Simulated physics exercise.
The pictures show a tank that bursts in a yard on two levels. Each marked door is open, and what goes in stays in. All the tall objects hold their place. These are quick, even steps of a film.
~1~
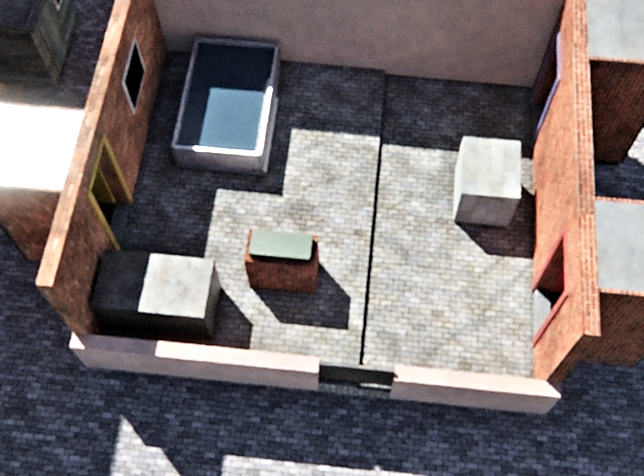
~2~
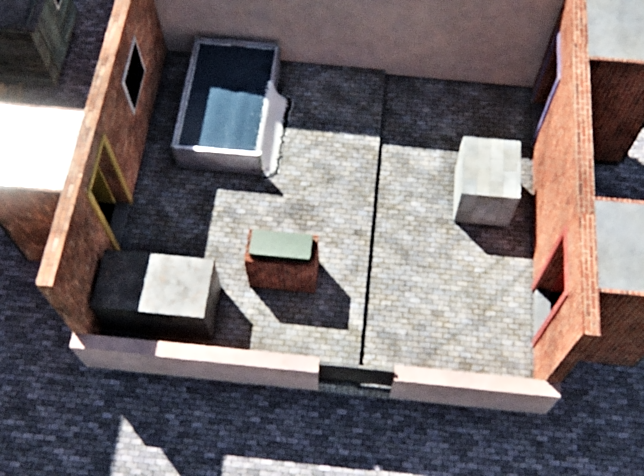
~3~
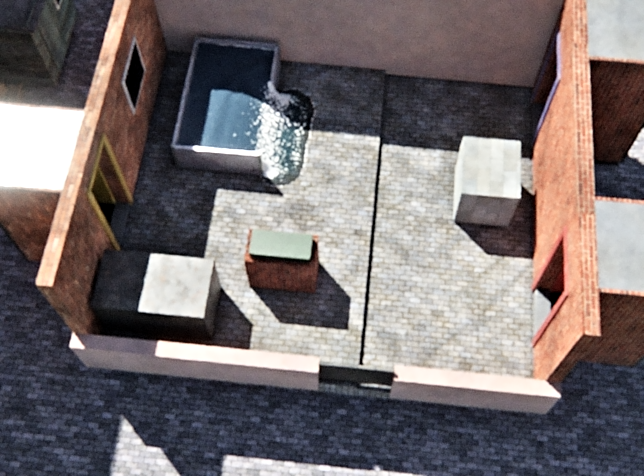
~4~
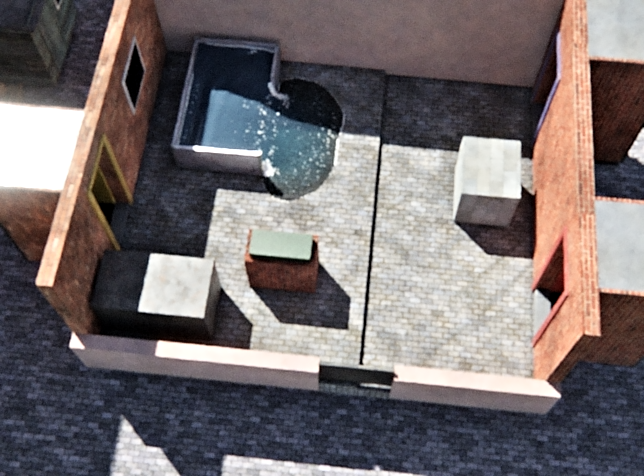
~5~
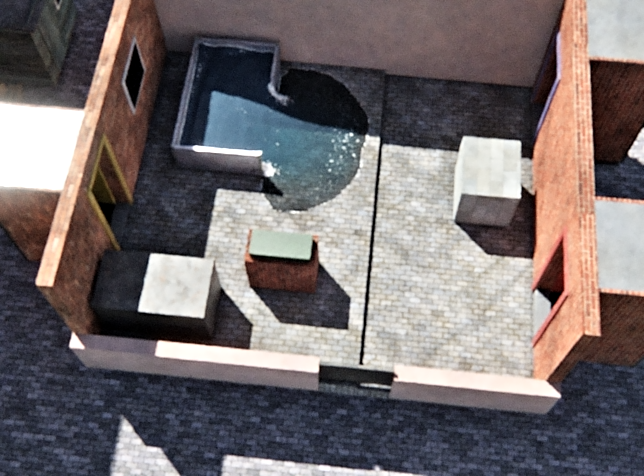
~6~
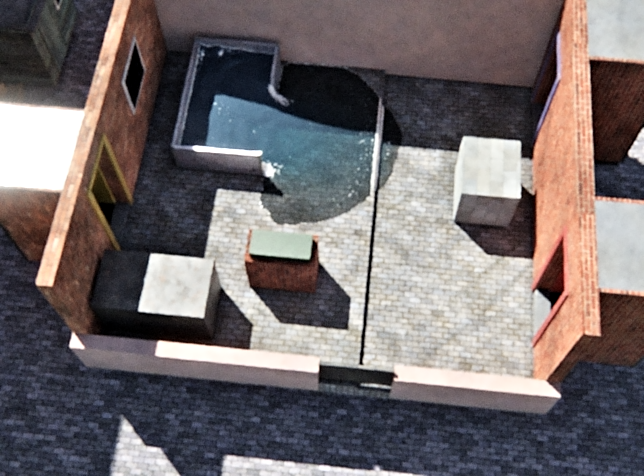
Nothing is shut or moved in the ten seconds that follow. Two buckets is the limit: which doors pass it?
In the end: The yellow door stays under that; the red door stays under that; the blue door takes more than that.
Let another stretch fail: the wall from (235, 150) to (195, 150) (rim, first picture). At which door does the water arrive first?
That is the yellow-painted one.
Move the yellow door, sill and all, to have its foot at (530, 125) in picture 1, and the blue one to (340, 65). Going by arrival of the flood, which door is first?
First comes the blue door.
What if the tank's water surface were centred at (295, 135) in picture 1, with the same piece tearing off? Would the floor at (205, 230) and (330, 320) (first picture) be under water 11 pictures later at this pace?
In that order: Clear, free of water.
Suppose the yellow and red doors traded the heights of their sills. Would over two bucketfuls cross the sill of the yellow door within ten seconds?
Then: The yellow one is under.
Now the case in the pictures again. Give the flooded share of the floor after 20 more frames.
Near 65 in a hundred.
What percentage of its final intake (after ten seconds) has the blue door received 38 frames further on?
I make it 85 per cent.
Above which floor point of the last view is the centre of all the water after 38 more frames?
I would point to (416, 210).
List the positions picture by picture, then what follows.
The first picture shows the tank at (227, 97) is whole and still.
In the second picture, water pours out at (266, 127) and has run to (269, 174).
In the third picture, the front is at (306, 100), out from the gap at (266, 129).
In the fourth picture, water pours out at (266, 129) and has run to (313, 187).
In the fifth picture, the front is at (366, 126), out from the gap at (266, 129).
In the sixth picture, the front is at (396, 133), out from the gap at (266, 129).
A moment on, water covers 35 % of the floor; the yellow door not reached, the red door not reached, the blue door not reached.
Next, water covers 50 % of the floor; the yellow door not reached, the red door not reached, the blue door over two buckets in.
Then, water covers 65 % of the floor; the yellow door not reached, the red door wet at the sill, nothing in, the blue door far over two buckets in.
Later, water covers 60 % of the floor; the yellow door not reached, the red door wet at the sill, nothing in, the blue door far over two buckets in.
In the end, water covers 55 % of the floor; the yellow door not reached, the red door wet at the sill, nothing in, the blue door far over two buckets in.
